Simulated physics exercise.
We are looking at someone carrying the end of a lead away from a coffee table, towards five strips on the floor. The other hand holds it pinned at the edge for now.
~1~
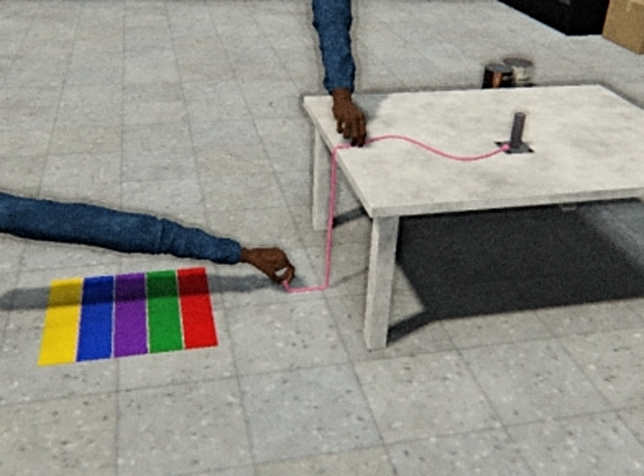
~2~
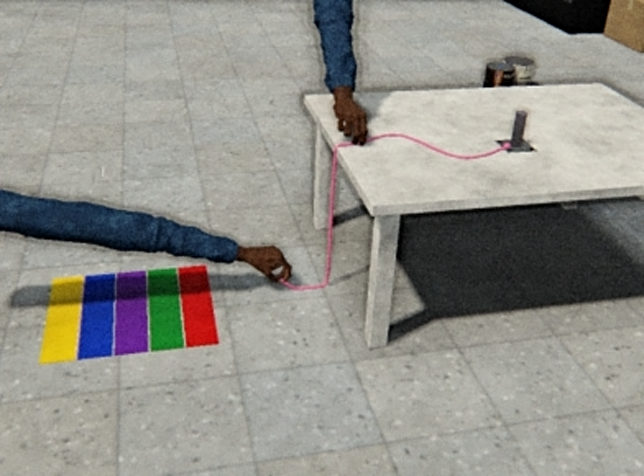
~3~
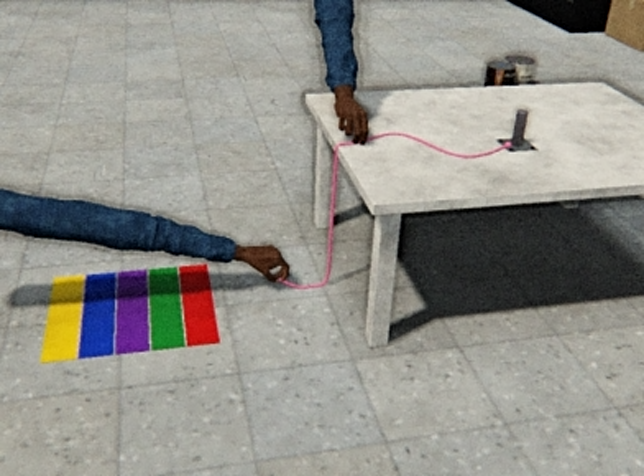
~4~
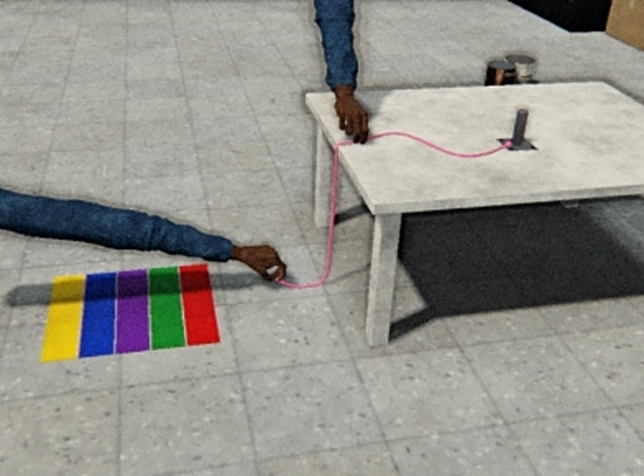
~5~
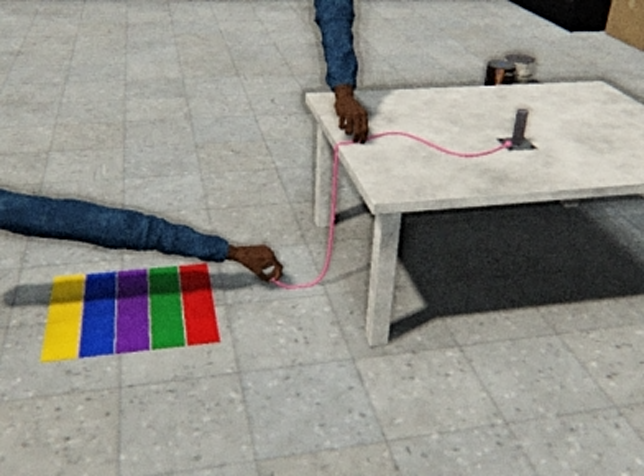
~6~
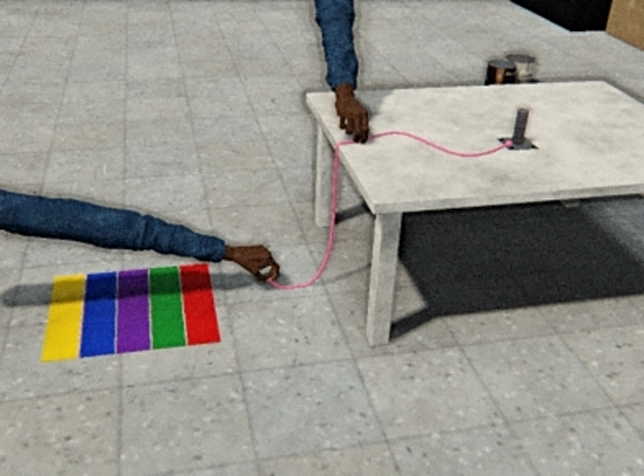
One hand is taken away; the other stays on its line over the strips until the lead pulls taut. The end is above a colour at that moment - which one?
The purple one.
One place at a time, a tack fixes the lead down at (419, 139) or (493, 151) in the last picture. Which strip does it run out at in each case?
First try green, second try purple.
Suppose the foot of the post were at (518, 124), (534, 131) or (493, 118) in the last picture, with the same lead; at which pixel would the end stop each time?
First close to (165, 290), next close to (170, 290), last close to (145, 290).
Early on, end near (185, 288); over red.
Midway, end near (151, 291); over green.
At the end of the slack, end near (132, 293); over purple. It gets as far as the purple strip.
